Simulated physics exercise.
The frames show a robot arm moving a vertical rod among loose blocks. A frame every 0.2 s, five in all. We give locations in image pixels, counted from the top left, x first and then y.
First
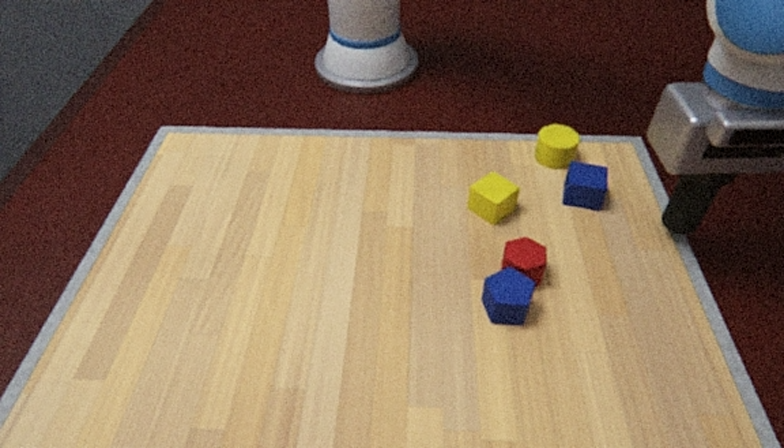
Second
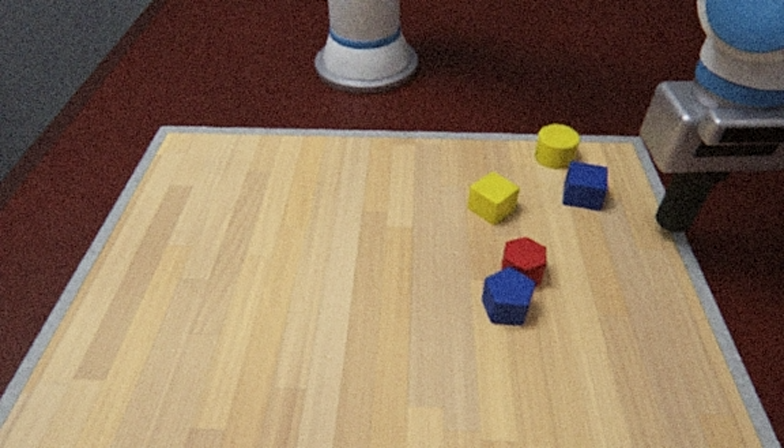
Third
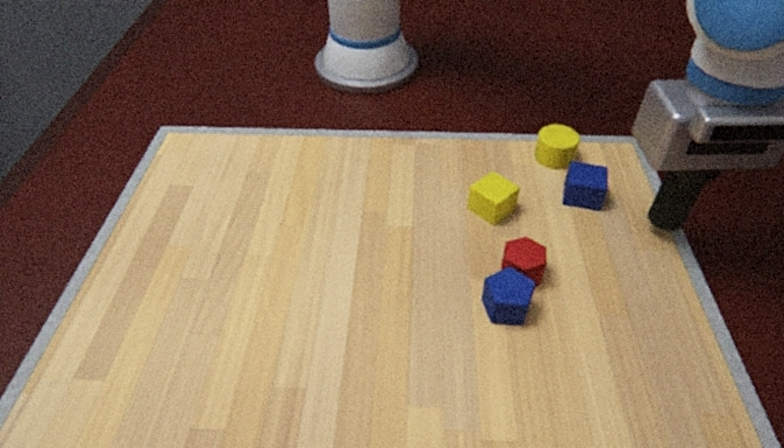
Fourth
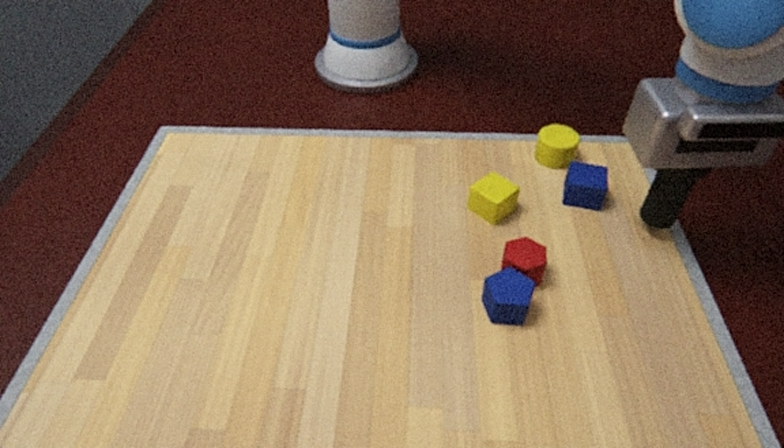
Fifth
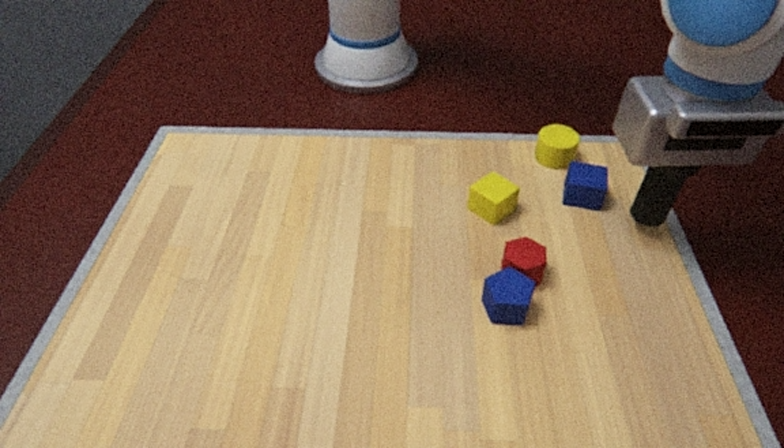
The video shows a robot arm slowly moving a dark vertical rod a short distance left along the right edge of a wooden board, while the yellow, blue and red blocks on the board stay still.
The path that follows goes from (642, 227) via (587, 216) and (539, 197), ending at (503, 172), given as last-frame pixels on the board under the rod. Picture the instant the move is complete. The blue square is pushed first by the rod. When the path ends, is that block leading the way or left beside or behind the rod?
It ends up beside or behind the rod.
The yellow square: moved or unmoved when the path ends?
That block will keep its spot.
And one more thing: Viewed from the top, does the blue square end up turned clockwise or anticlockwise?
Turns clockwise.
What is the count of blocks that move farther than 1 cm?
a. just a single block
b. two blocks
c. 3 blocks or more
The correct letter is b.
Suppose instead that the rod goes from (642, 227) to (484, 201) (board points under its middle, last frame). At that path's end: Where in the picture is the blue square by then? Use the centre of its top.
In the picture, it is at (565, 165).
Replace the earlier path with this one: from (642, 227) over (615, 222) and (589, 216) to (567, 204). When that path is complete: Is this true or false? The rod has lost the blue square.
The claim does not hold.
On the path given first. One third of the way, rod (591, 204); blue square (576, 167), turned 30° clockwise.
Two thirds of the way, rod (541, 185); yellow circular block (560, 133); blue square (556, 156), turned 105° clockwise.
At the end, rod (505, 160); yellow square in place; yellow circular block (562, 129); blue square (548, 149), turned 125° clockwise.
